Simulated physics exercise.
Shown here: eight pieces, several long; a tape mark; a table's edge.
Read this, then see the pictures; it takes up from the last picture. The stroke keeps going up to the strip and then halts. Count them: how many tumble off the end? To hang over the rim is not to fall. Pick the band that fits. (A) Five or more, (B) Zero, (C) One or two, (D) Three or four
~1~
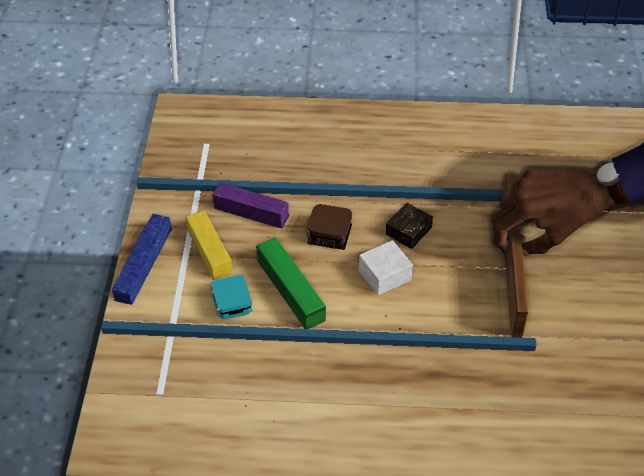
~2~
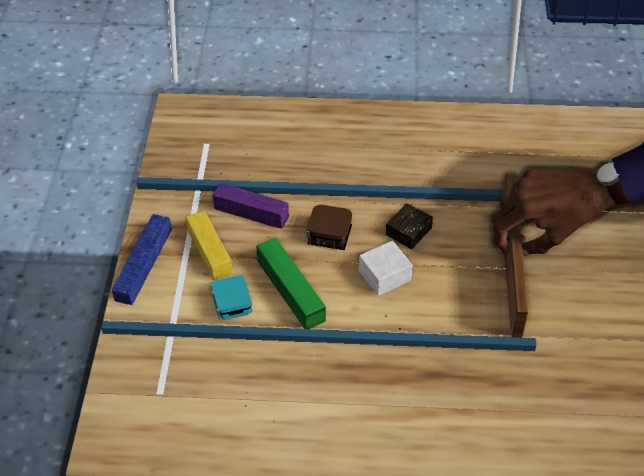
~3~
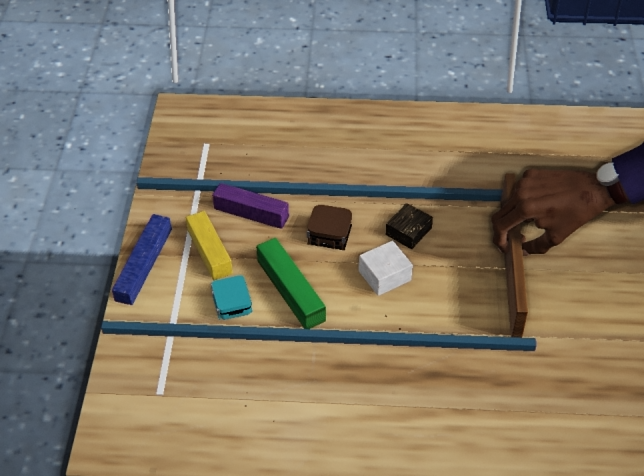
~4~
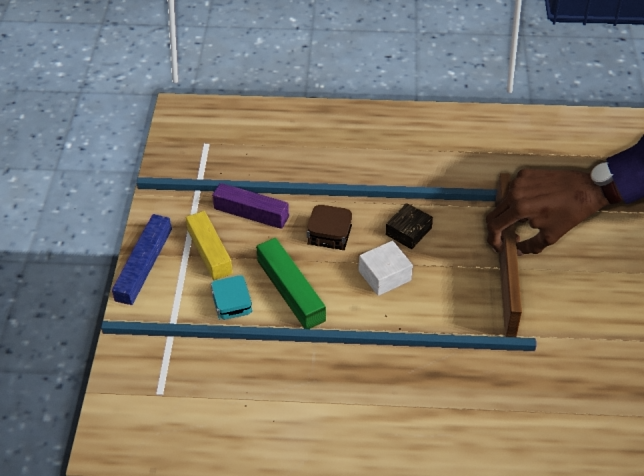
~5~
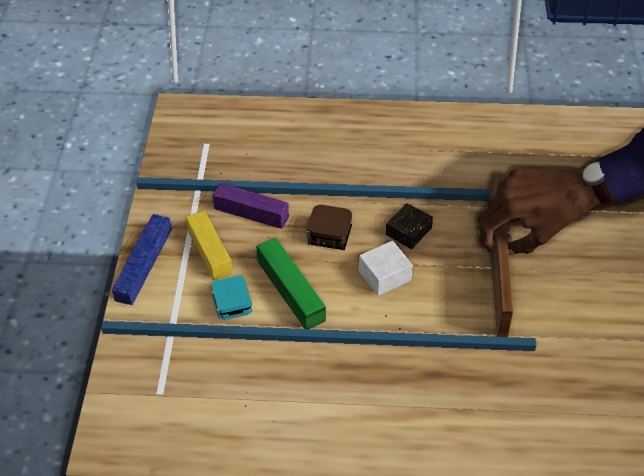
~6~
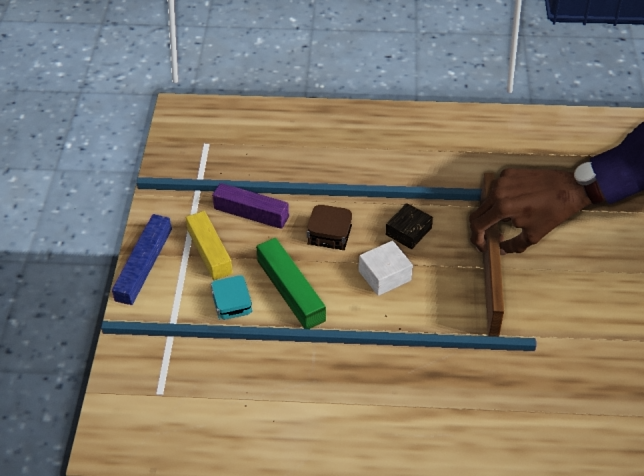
The answer is D.
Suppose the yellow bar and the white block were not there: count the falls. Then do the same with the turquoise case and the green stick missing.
2 in the first case and 2 in the second.
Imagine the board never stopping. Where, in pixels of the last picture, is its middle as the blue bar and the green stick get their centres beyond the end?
With the blue bar it sits around (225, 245), with the green stick around (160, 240).
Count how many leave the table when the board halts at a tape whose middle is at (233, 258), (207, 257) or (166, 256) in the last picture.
0, 2, 5.
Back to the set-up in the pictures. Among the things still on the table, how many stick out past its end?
That comes to 3 of them.
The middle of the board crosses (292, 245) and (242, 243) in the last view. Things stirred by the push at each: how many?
So far 7, and 8 at the second.
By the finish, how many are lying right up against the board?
It's touching 3 at the end.
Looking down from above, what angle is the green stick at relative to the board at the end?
Roughly 35°.
Early on, none off yet; blue bar at rest near (143, 258); yellow bar at rest near (209, 245); turquoise case at rest near (232, 299).
Finally, the number that fall off is three or four; lost, purple bar, yellow bar and blue bar.
